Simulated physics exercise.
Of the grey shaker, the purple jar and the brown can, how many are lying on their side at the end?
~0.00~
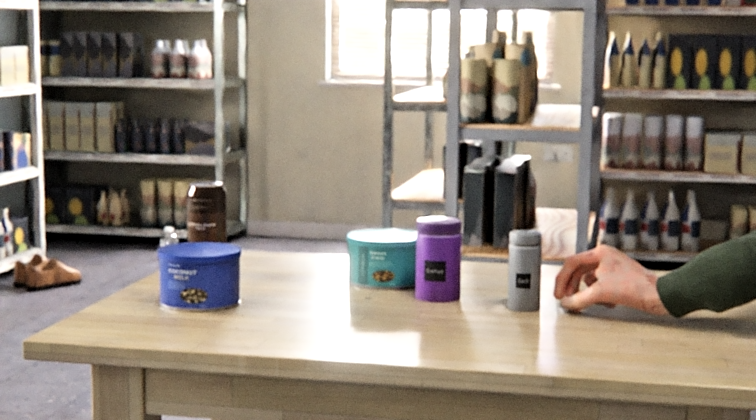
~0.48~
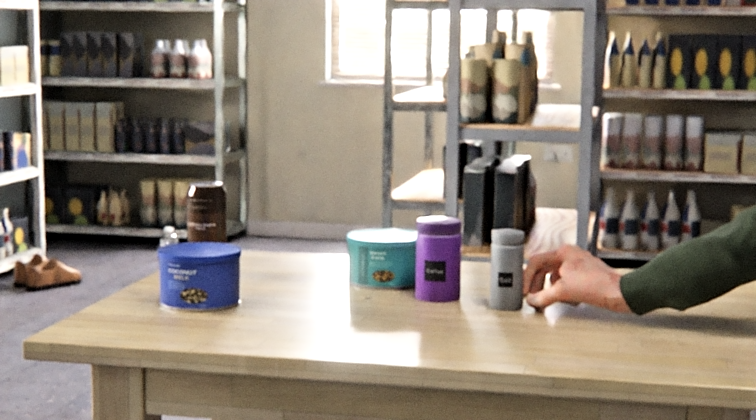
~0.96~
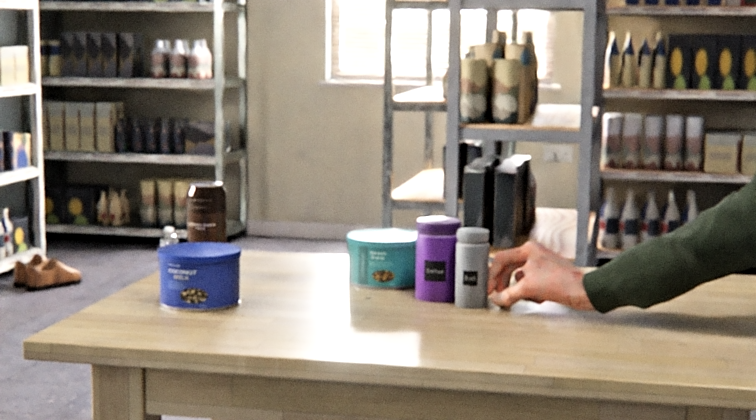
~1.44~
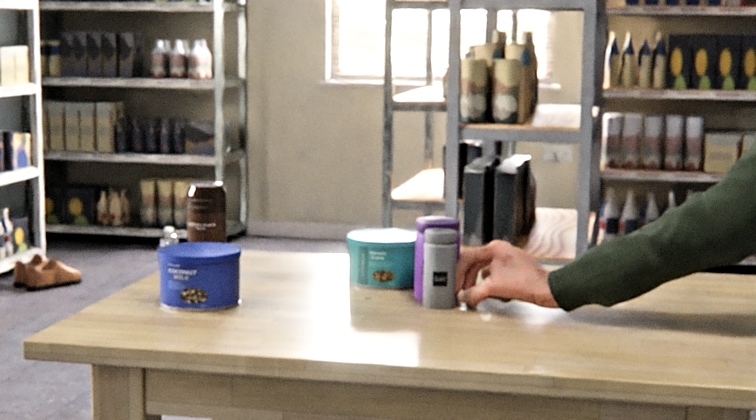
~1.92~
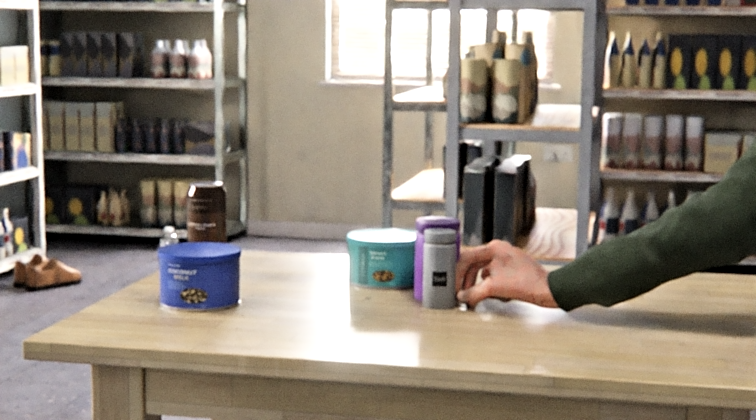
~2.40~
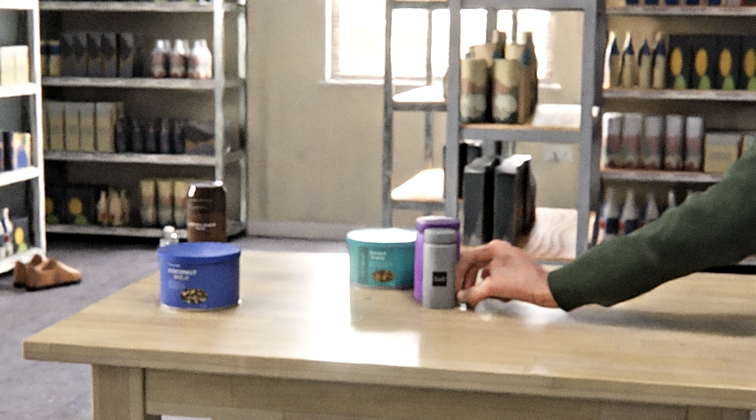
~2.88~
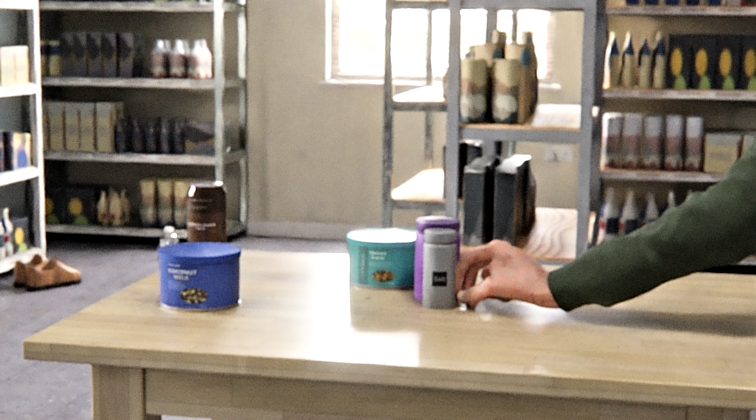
None of them are lying on their side. The grey shaker, the purple jar and the brown can all still stand upright.
